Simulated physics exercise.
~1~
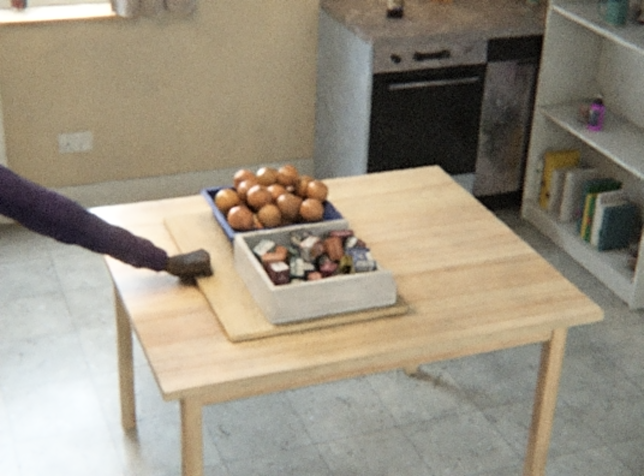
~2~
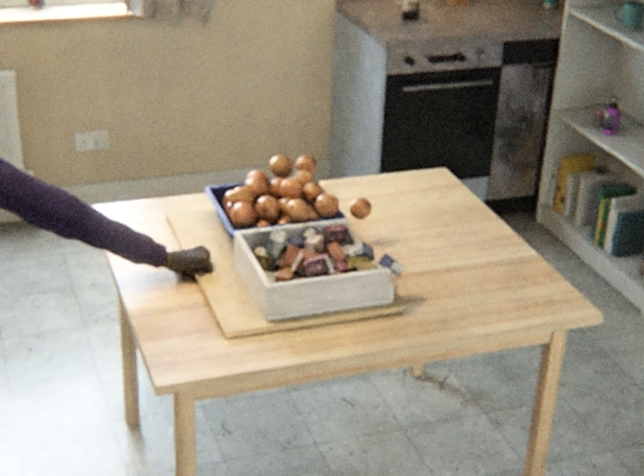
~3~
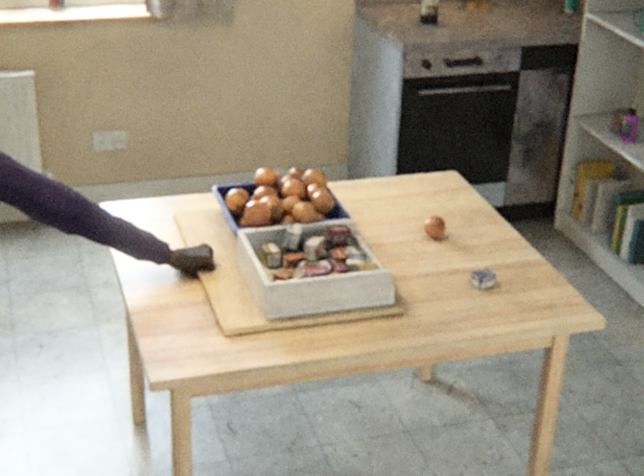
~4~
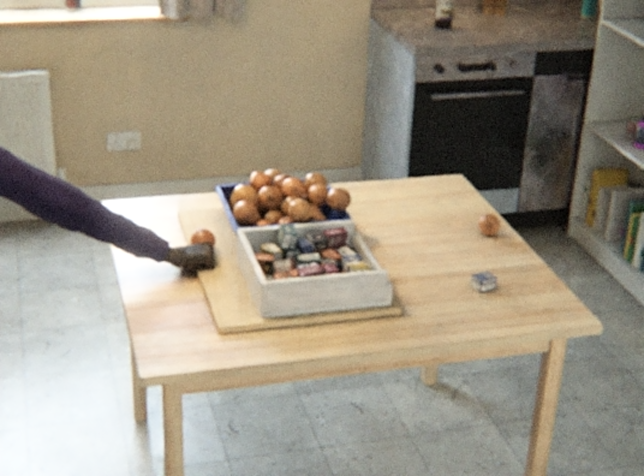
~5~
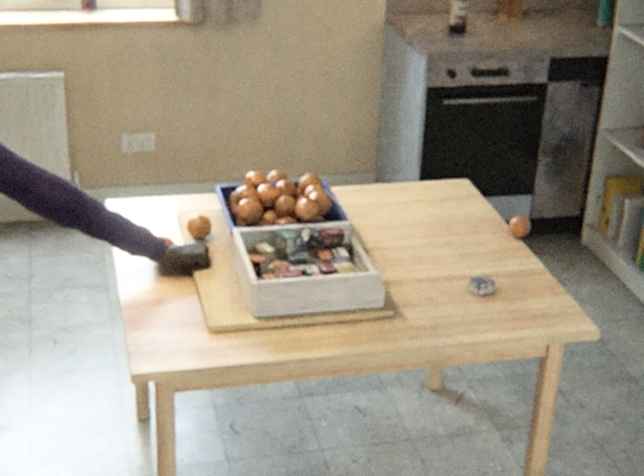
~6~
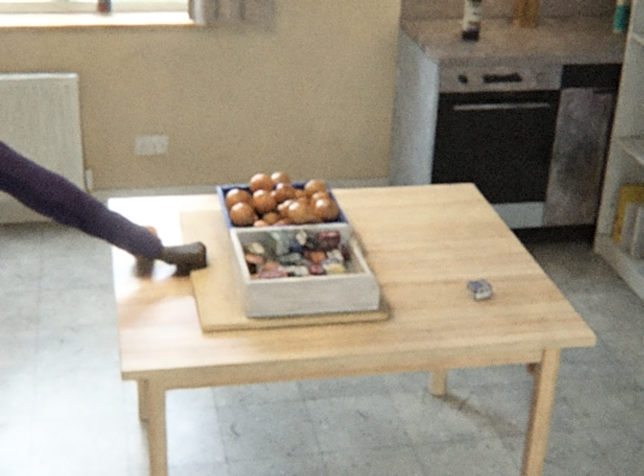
We see a gloved hand gripping a board on a wooden table and shaking it, as a few onions hop out of the blue container and roll off the table, while one small carton drops from the white container and stays on the tabletop at the right.
